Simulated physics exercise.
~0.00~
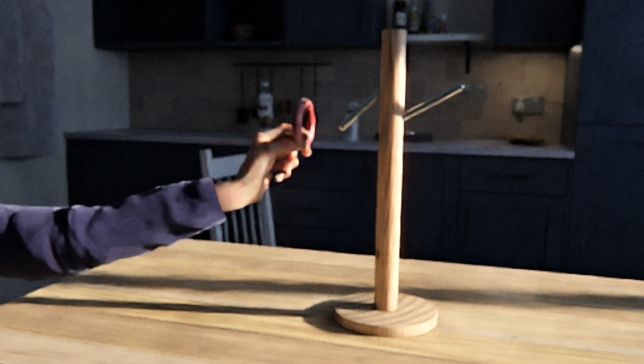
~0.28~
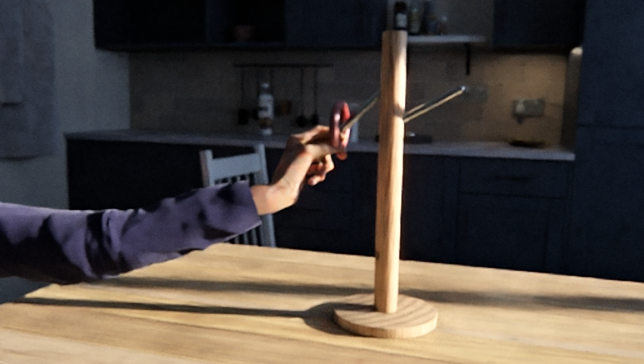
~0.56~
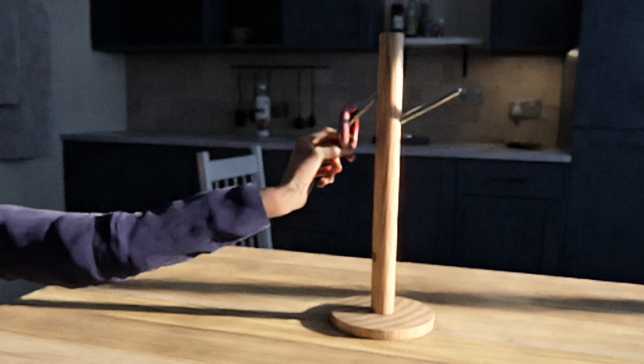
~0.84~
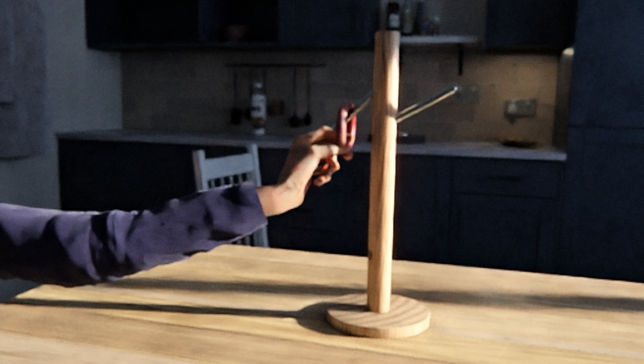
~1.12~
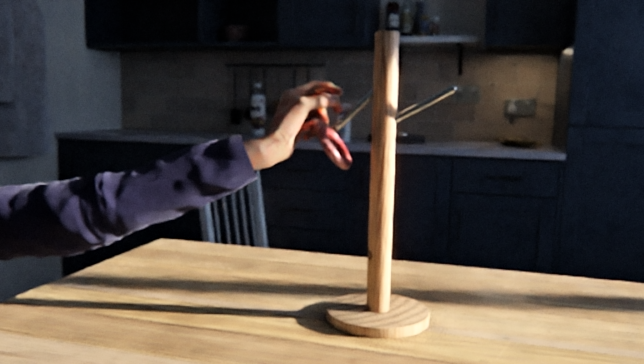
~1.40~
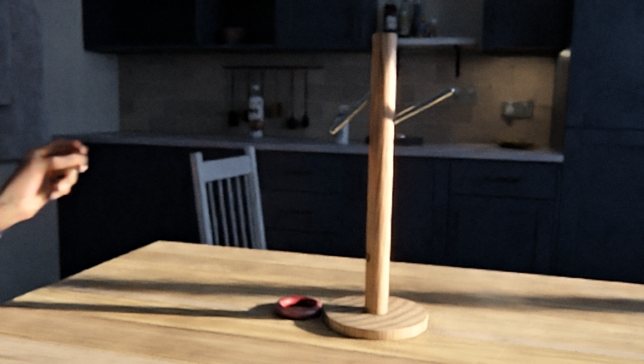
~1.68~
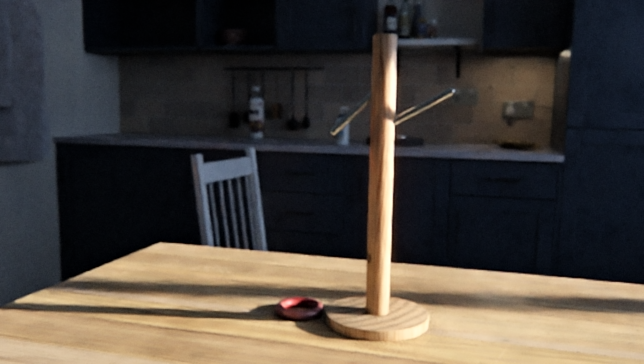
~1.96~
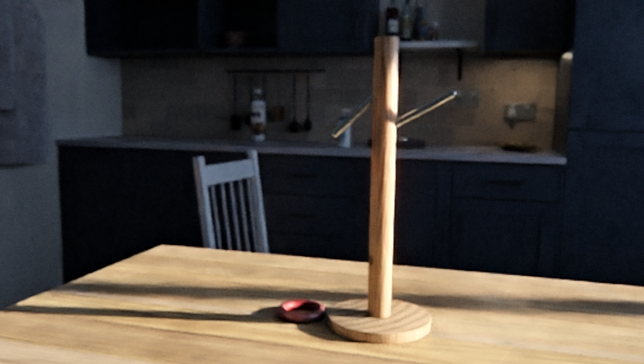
A hand holds red tape against a wooden peg stand, lets go, and it falls onto the table.
